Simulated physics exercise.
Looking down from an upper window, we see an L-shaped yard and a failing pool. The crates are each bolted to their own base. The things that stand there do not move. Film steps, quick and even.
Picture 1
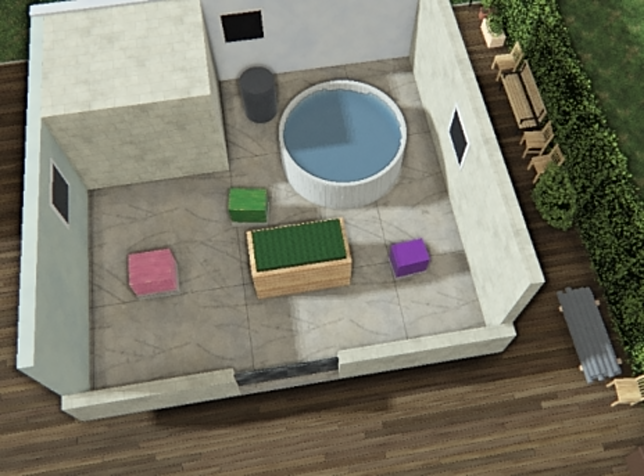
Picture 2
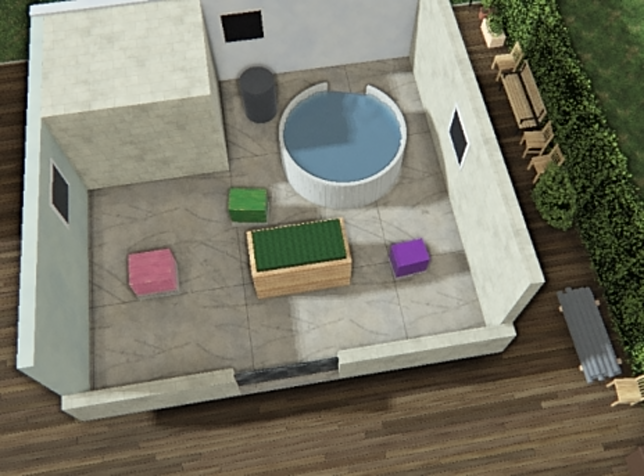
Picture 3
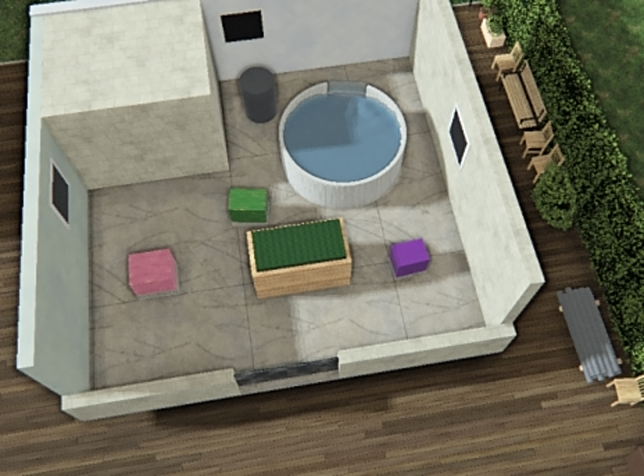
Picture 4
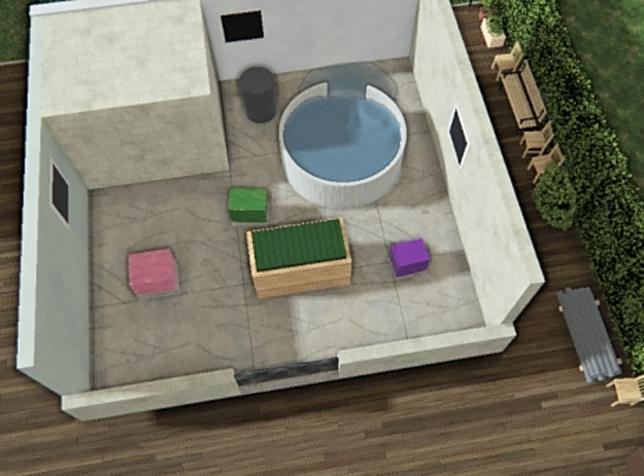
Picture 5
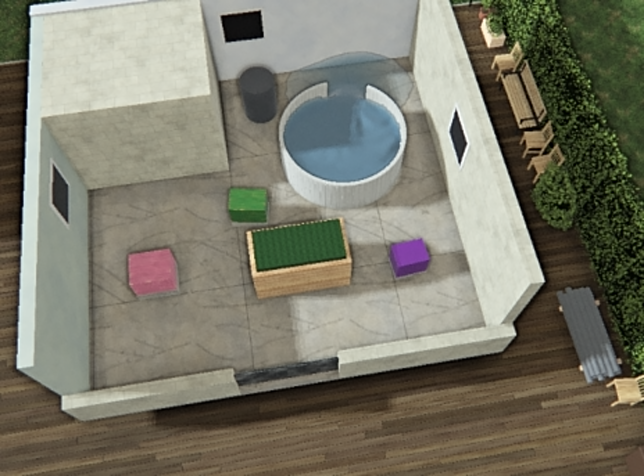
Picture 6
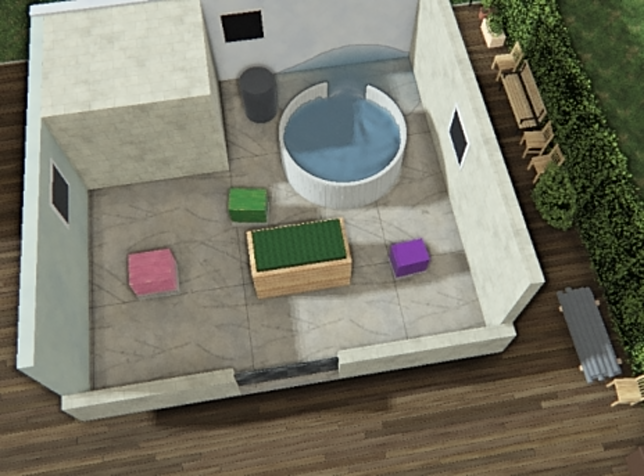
The clip shows a walled, L-shaped yard from above, with coloured boxes and a round white pool of still water; a gap opens in the pool's far rim, and water pours out, spreading across the floor behind it.
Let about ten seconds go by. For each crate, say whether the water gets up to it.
Outcome: The pink crate remains moisture-free. The purple crate picks up moisture. The green crate picks up moisture.
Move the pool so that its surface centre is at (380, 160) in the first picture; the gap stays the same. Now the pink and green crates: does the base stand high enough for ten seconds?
Outcome: Pink clear; green flooded.
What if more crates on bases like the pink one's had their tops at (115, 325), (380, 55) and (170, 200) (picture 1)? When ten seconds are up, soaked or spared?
One after the other: Keeps dry, ends up wet, keeps dry.
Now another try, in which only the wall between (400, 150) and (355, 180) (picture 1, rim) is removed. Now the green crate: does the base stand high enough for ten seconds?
Green: Not reached.
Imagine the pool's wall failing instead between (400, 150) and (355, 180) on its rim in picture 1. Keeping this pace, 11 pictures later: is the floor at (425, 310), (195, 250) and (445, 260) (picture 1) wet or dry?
Obs. 1: Sodden; obs. 2: Moisture-free; obs. 3: Sodden.
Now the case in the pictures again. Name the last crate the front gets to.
The crate marked pink comes last.
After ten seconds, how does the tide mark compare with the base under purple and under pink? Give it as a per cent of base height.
Peak levels: Approx. 230 % then 60 %.
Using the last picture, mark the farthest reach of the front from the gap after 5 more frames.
At about (219, 83).
A moment on, water covers 15 % of the floor; the pink crate not reached, the purple crate not reached, the green crate not reached.
Next, water covers 25 % of the floor; the pink crate not reached, the purple crate not reached, the green crate not reached.
Then, water covers 45 % of the floor; the pink crate not reached, the purple crate water round its plinth, the green crate water round its plinth.
Later, water covers 80 % of the floor; the pink crate water round its plinth, the purple crate water round its plinth, the green crate water round its plinth.
In the end, water covers 100 % of the floor; the pink crate stayed above the water, the purple crate was topped, the green crate was topped.
